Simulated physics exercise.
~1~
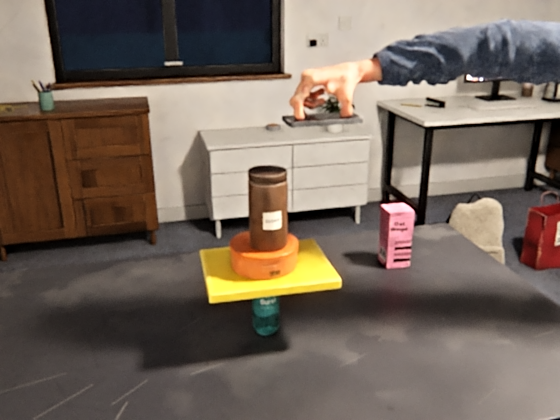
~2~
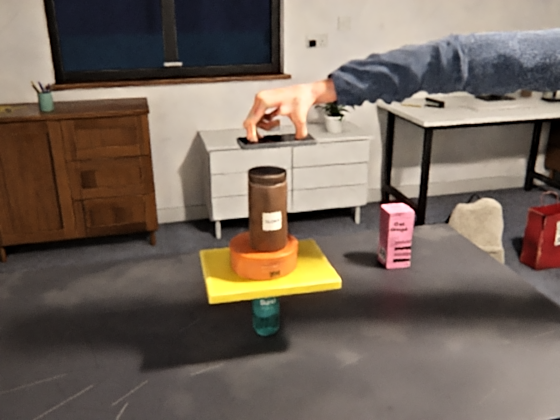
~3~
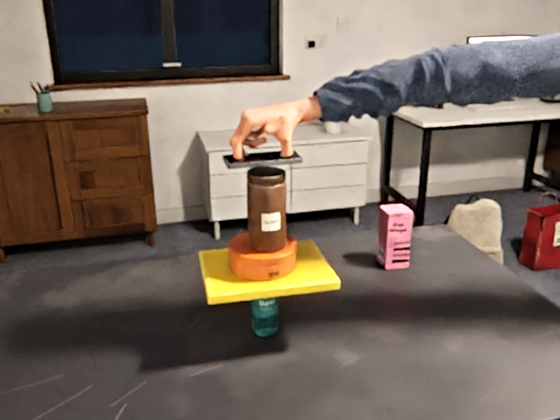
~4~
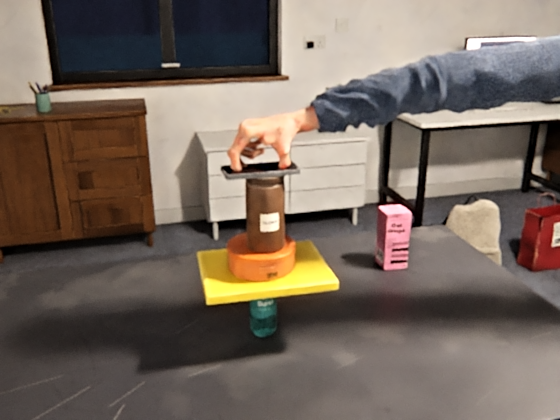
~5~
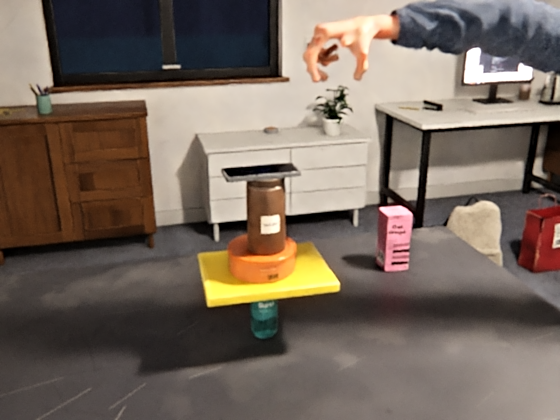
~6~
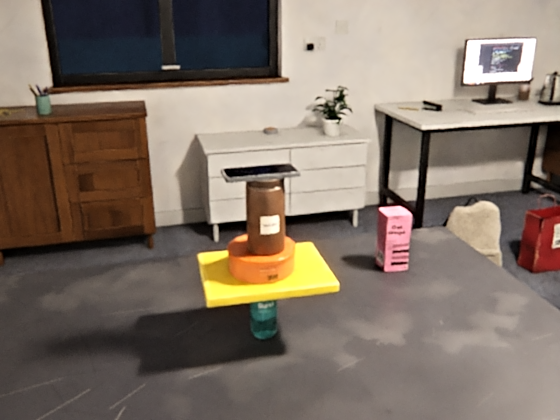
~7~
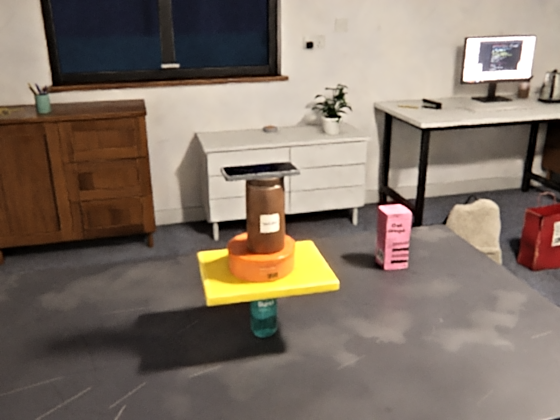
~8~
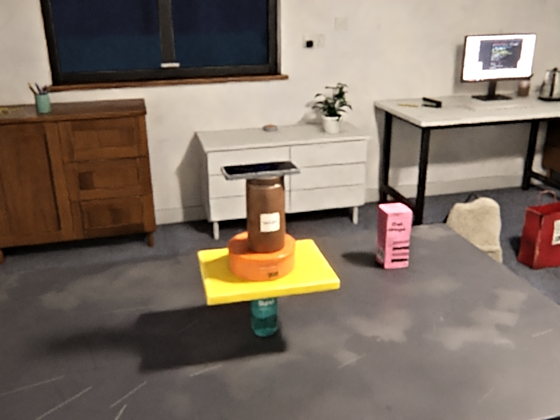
A hand brought a grey phone in from the right, lowered it onto a brown jar atop an orange tub, yellow tray and turquoise can, then let go and drew away, and the stack stayed standing beside a pink carton.
